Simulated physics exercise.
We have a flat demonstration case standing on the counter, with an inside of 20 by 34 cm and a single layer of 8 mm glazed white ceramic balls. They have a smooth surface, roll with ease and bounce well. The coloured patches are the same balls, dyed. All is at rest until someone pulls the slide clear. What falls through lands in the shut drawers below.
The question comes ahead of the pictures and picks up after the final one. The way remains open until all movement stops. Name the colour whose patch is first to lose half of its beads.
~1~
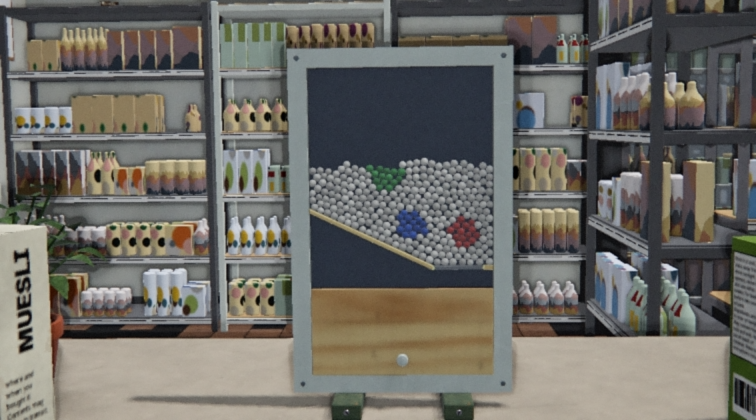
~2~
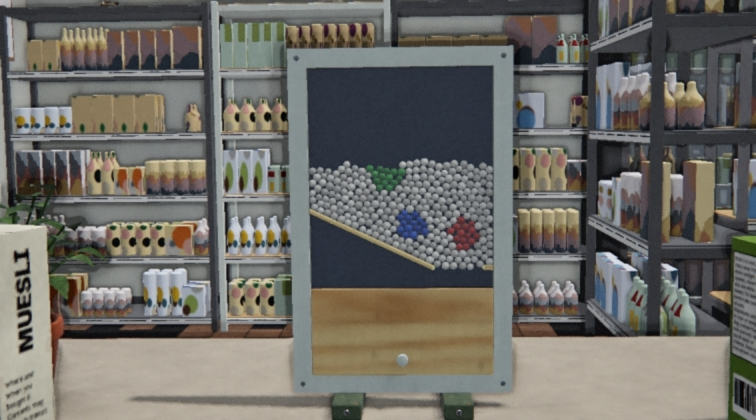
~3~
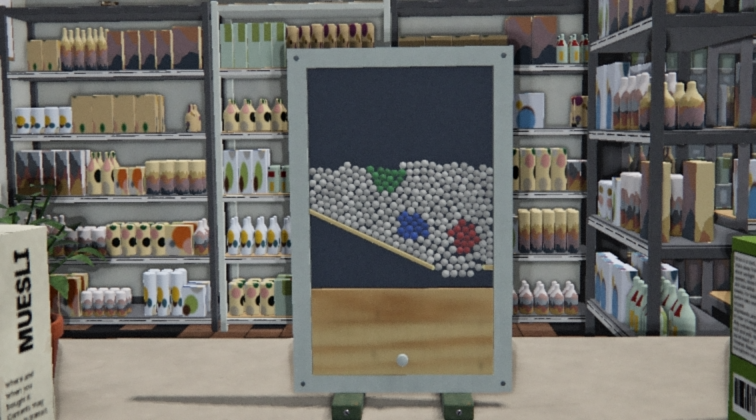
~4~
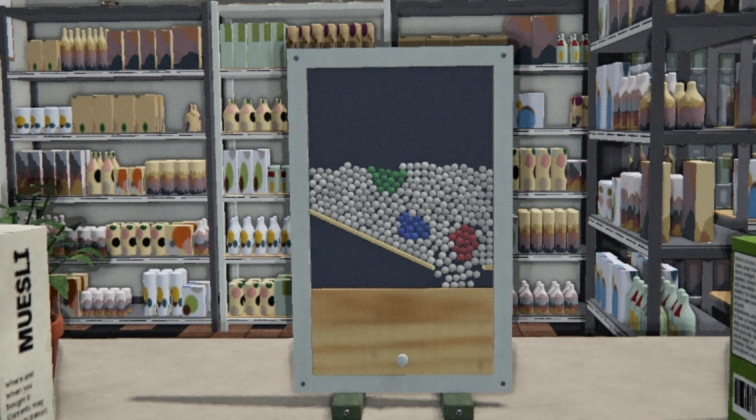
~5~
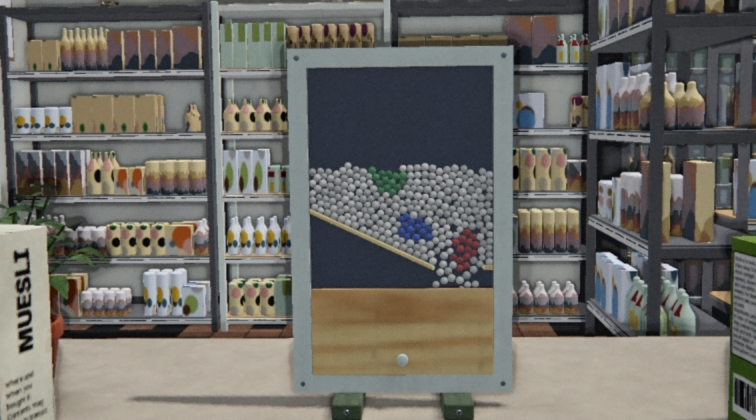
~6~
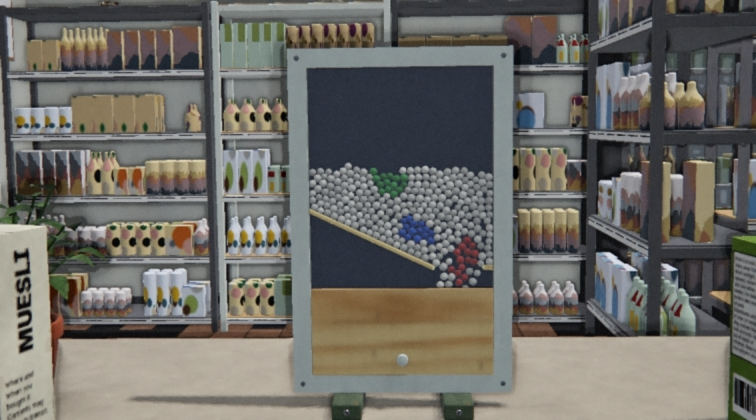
Colour: Red.
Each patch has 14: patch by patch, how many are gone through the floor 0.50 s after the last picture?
From red, 14; from green, 4; from blue, 14.
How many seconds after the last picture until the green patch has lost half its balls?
At about 0.6 s.
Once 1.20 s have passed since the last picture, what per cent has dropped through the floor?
About 100 in a hundred.
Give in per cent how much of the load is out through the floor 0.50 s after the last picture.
About 65 per cent.
Then, 0.15 s after the last picture, 25 % are out; out of 14, red 14, green 0, blue 0.
Then, 0.50 s after the last picture, 65 % are out; out of 14, red 14, green 5, blue 14.
Then, 1.20 s after the last picture, 100 % are out; out of 14, red 14, green 14, blue 14.
All still 1.4 s after it, 100 % are out; out of 14, red 14, green 14, blue 14; half out at red 0.06 s, green 0.54 s, blue 0.34 s.
